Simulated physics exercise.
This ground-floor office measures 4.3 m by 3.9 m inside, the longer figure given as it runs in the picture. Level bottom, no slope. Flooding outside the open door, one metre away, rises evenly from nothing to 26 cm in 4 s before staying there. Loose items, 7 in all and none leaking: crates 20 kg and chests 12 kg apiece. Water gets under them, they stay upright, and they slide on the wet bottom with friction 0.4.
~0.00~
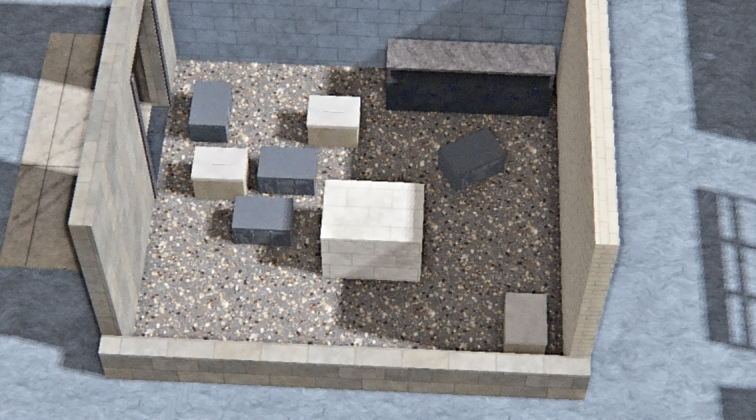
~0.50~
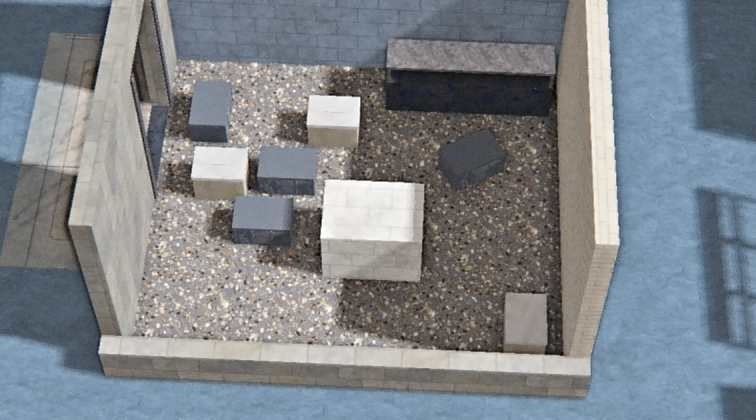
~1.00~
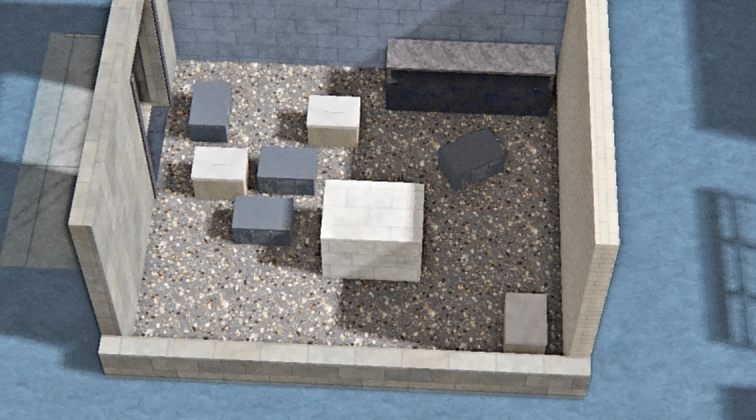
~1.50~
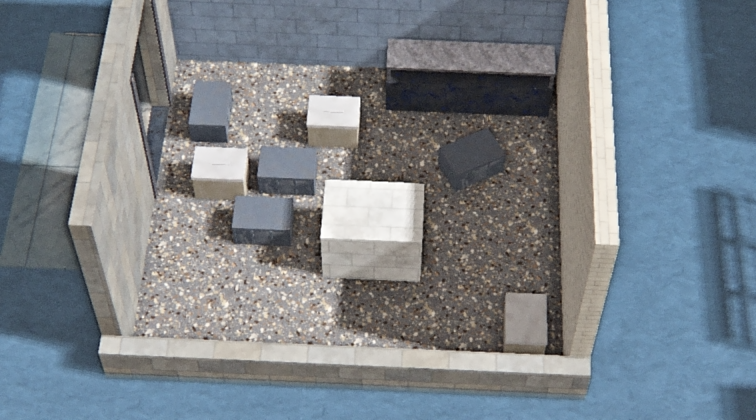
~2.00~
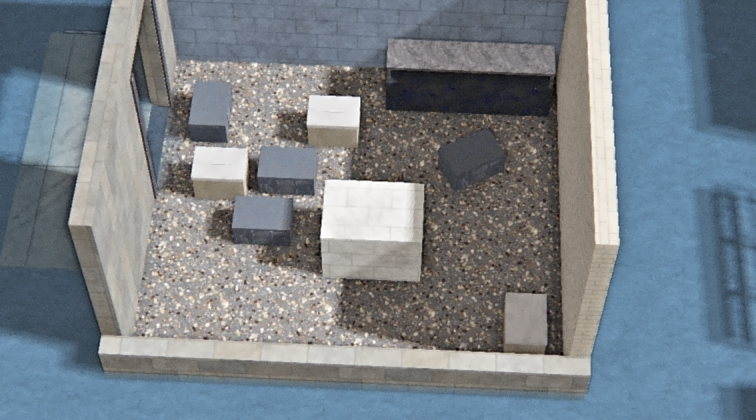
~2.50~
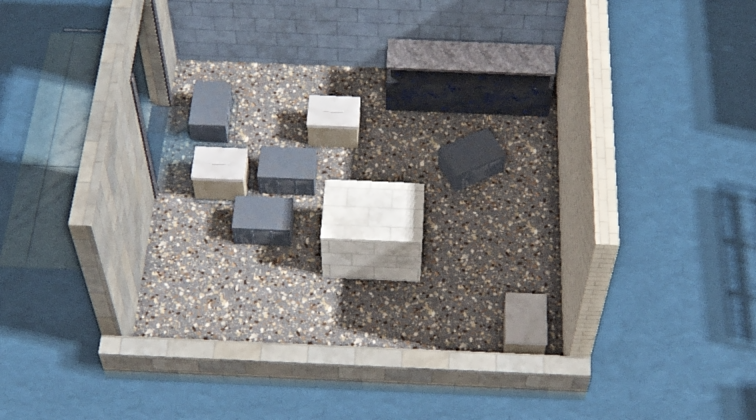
A roofless, stone-walled room with a speckled floor holds scattered pale and dark blocks, seen from above. Outside, blue water spreads over the grey ground and the paving at left, deepening in colour. A little then creeps in through the left doorway, while the blocks stay still.
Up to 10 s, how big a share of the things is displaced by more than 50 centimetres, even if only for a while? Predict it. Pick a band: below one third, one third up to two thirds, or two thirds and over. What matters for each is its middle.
The share is two thirds and over.
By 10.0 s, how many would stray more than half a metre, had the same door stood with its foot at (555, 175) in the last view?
Count: 7.
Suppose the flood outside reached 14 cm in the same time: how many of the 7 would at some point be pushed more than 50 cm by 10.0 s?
Count: 3.
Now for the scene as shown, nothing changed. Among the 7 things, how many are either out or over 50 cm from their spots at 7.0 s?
6 in all.
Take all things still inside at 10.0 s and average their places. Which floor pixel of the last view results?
Centre of the remaining things: Roughly (390, 263).
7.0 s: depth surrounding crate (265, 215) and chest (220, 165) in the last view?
Close to 5 and 3 centimetres.
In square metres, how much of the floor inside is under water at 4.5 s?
That flooded area is roughly 6.5 m2.
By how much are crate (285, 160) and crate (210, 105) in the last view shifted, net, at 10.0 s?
First 200 cm, then 150 cm.
After 3.5 s 0 of 7 are over 50 cm from their spots; 0 afloat.
After 4.5 s 1 of 7 are over 50 cm from their spots; 0 afloat.
After 7.0 s 6 of 7 are over 50 cm from their spots; 2 afloat.
After 10.0 s 7 of 7 are over 50 cm from their spots, and 7 have been at some point; 5 afloat.
